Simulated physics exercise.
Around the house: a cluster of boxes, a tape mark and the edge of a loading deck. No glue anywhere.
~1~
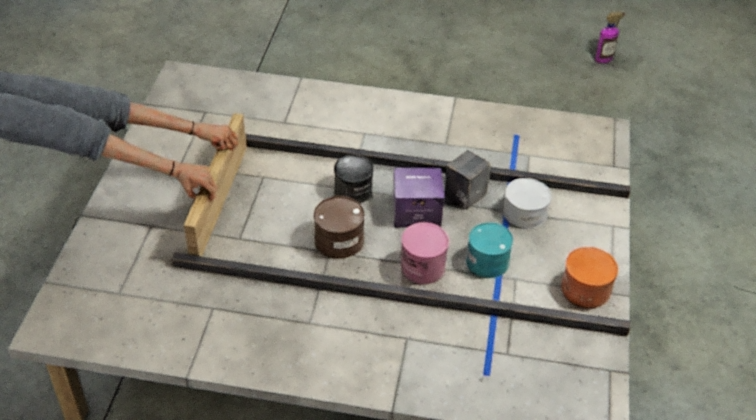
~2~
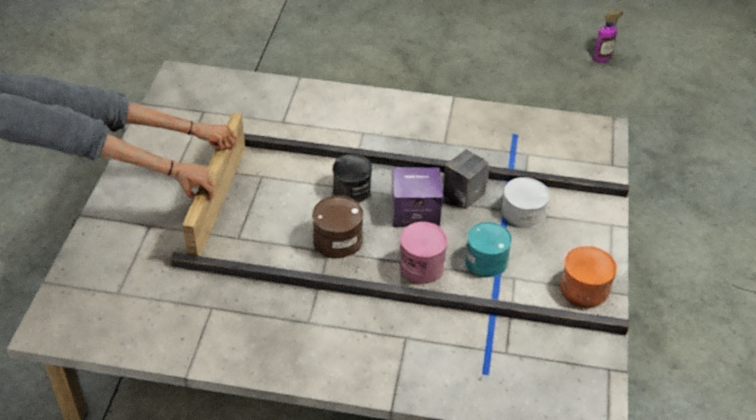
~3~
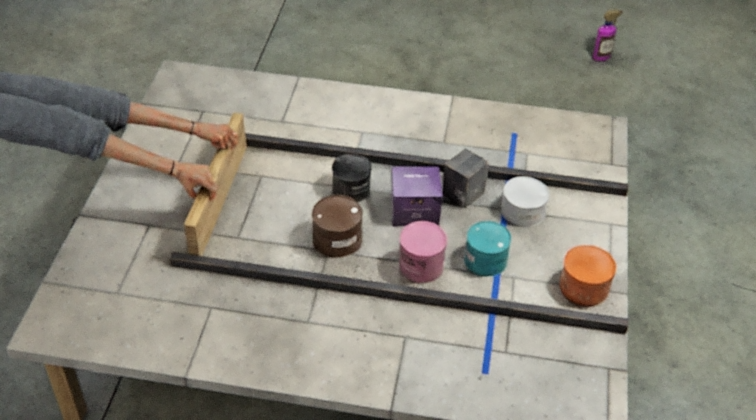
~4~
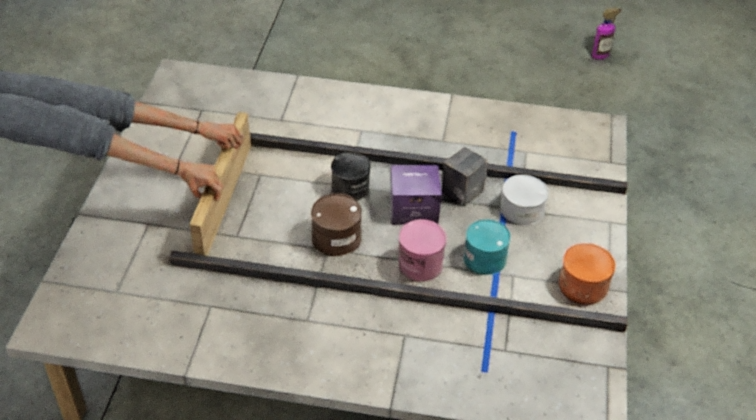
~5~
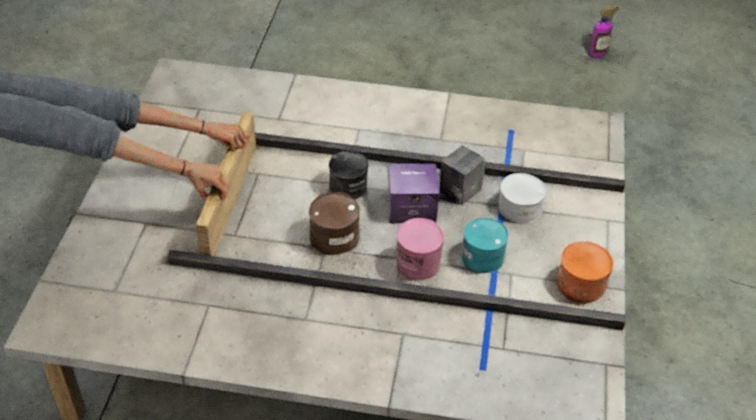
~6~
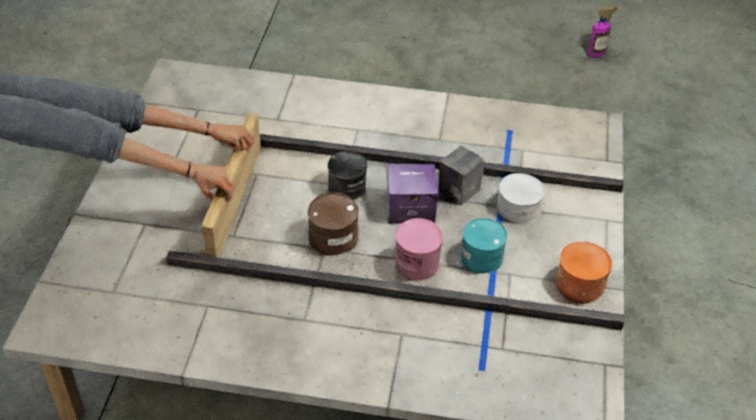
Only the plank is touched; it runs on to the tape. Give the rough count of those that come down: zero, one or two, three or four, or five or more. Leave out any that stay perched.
The number that fall off is zero.
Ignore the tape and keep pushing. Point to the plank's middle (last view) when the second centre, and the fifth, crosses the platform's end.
Its middle is around (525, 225) and later (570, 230).
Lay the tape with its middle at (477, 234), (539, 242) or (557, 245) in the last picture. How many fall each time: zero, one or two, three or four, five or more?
Taking them in turn, not one; one to two; either three or four.
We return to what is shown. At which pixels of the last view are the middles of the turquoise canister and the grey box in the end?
About (570, 253), and the other about (565, 185).
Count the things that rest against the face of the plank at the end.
That makes 2.
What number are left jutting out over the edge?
It comes to 1.
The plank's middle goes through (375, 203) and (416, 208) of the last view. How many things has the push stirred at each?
First 4, then 6.
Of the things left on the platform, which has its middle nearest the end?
Foremost is the orange pail.
A little later, none off yet; orange pail at rest near (583, 272); white canister at rest near (521, 199); turquoise canister at rest near (484, 246).
Next, none off yet; orange pail at rest near (583, 272); white canister at rest near (521, 199); turquoise canister moving near (487, 245).
When it is over, the number that fall off is zero.
